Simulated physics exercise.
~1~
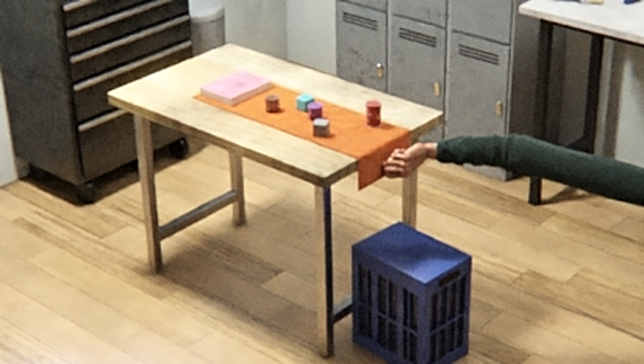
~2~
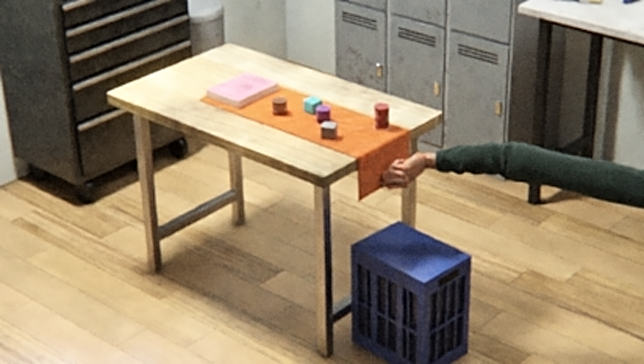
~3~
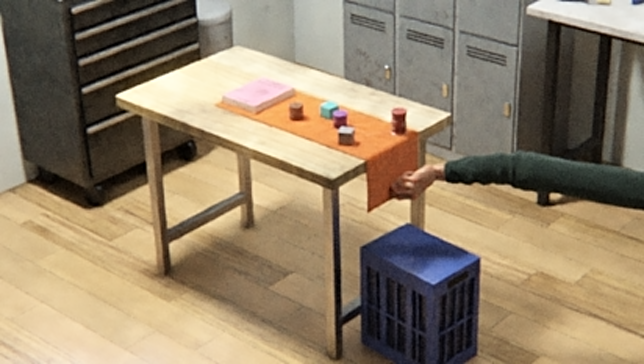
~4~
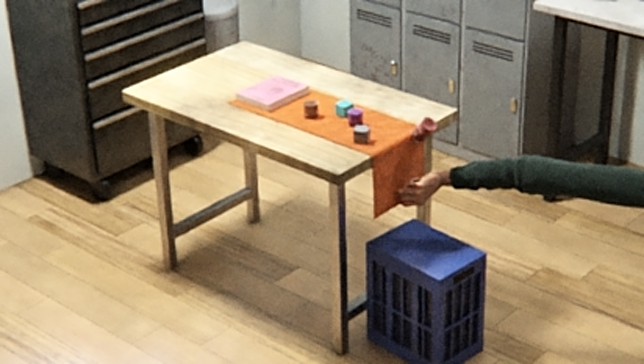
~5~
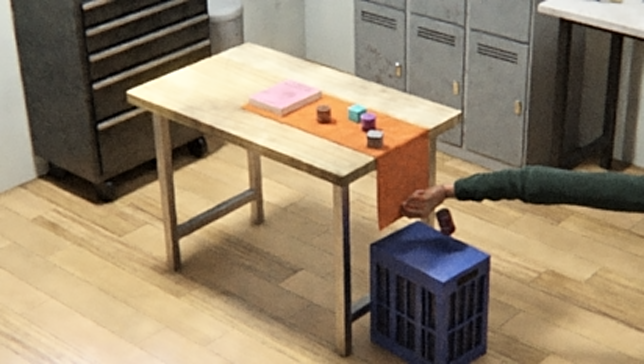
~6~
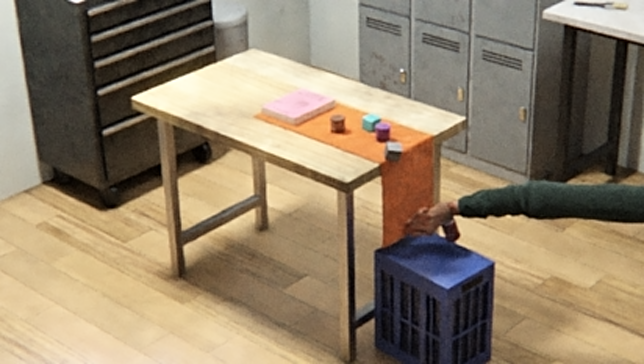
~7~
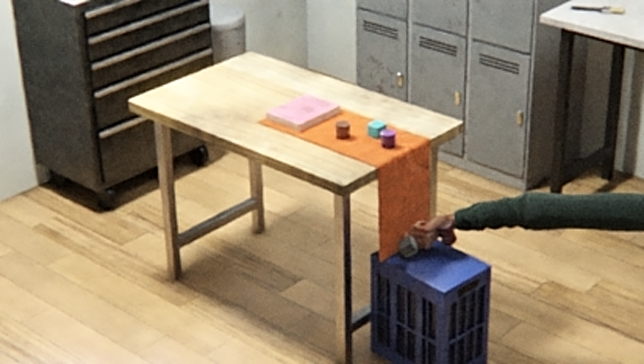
A hand slowly pulled an orange runner off the end of a wooden workbench, drawing the small things on it toward the edge, until a red can tipped over and fell, then a grey cube dropped too as the cloth reached the blue crate.
